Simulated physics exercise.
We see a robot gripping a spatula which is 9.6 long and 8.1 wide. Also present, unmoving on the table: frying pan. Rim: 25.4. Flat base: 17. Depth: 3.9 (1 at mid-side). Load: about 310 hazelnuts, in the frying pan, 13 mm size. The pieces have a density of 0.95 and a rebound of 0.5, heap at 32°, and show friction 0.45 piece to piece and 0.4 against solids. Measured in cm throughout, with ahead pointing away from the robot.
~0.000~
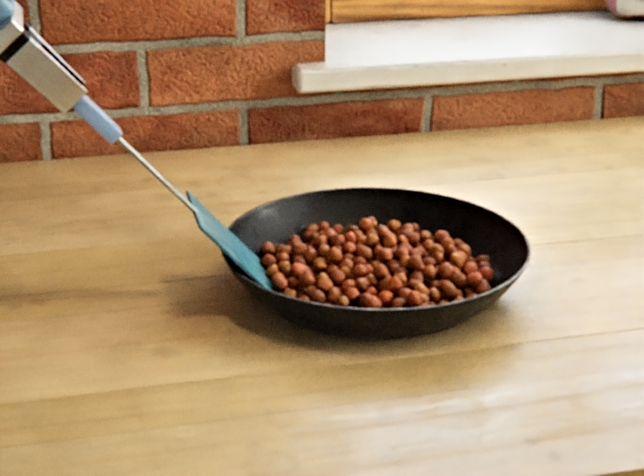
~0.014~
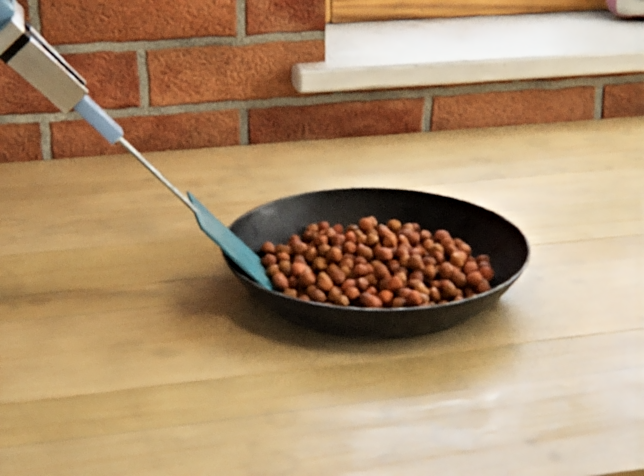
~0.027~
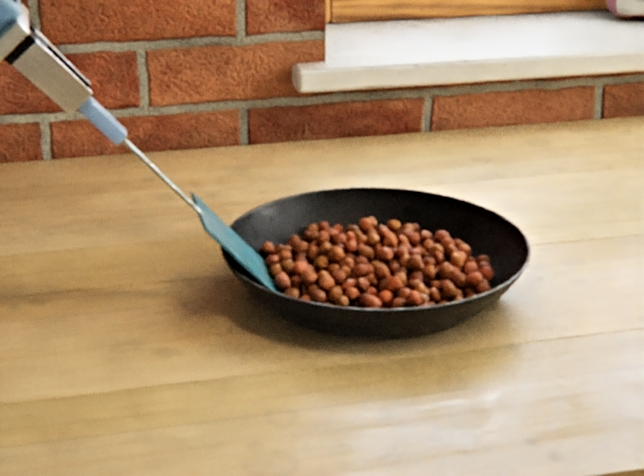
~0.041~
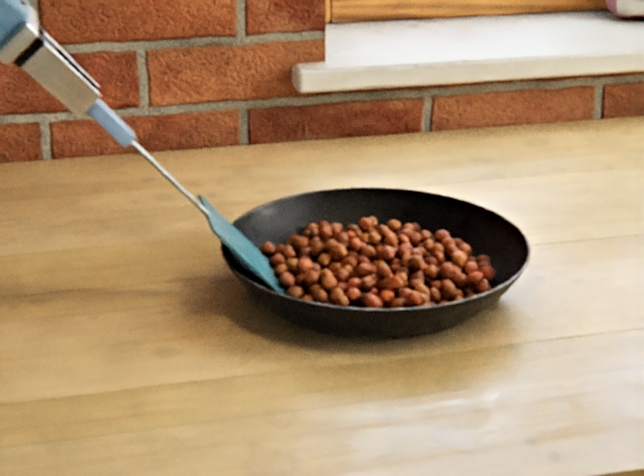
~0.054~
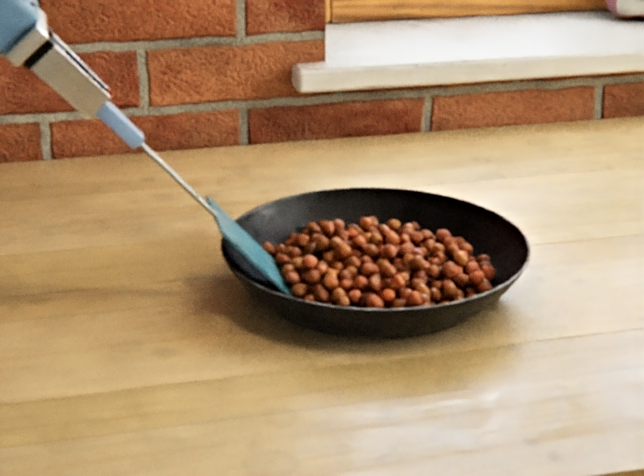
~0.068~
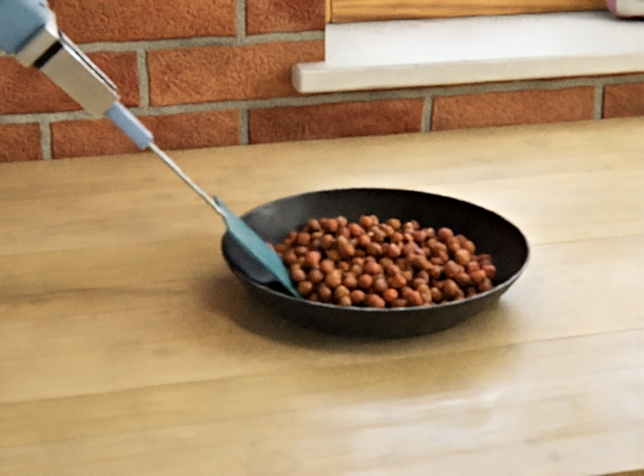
Robot arm slowly pushing a blue spatula rightward into hazelnuts in a black frying pan on a wooden table, nudging them slightly.
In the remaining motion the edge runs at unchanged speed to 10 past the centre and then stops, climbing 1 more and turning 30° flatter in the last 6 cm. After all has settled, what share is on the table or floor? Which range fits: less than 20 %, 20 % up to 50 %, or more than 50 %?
The range that fits is less than 20 %.
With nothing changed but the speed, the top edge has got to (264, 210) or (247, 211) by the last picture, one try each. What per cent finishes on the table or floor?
Roughly 35 per cent, then roughly 30 per cent.
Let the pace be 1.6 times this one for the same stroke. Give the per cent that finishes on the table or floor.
About 25 per cent.
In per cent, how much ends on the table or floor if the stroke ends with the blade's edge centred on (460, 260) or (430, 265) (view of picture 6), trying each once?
About 5 and 0 per cent.
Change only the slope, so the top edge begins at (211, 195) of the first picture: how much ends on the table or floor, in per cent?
I'd estimate around 20 per cent.
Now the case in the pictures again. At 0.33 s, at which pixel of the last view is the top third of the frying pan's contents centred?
It is centred at about (449, 242).
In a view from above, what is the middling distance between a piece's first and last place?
About 4 centimetres.
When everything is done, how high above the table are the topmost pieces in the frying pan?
About 6.0 centimetres.
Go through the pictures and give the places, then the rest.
The spatula top edge at (193, 209), sloping 49°; upper third of the load around (375, 261), from x 270 to 485, top at y 225; 309 in the frying pan, in the first picture.
The spatula top edge at (194, 209), sloping 49°; upper third of the load around (372, 261), from x 270 to 485, top at y 225, in the second picture.
The spatula top edge at (198, 210), sloping 49°; upper third of the load around (371, 261), from x 270 to 485, top at y 225, in the third picture.
The spatula top edge at (205, 212), sloping 49°; upper third of the load around (366, 259), from x 270 to 485, top at y 225, in the fourth picture.
The spatula top edge at (214, 213), sloping 49°; upper third of the load around (371, 259), from x 270 to 490, top at y 225, in the fifth picture.
The spatula top edge at (222, 213), sloping 49°; upper third of the load around (371, 259), from x 270 to 490, top at y 220; 309 in the frying pan, in the sixth picture.
After 0.20 s, sloping 49°, highest piece 5 above the table; 309 in the frying pan.
After 0.33 s, sloping 39°, highest piece 6 above the table; 309 in the frying pan.
After 0.59 s, sloping 19°, highest piece 6 above the table; 273 in the frying pan, 33 on the table or floor, 3 on the blade or in flight.
After 1.64 s, sloping 19°, highest piece 6 above the table; 270 in the frying pan, 39 on the table or floor.
In the end, 270 in the frying pan, 39 on the table or floor. That is 13 % on the table or floor.
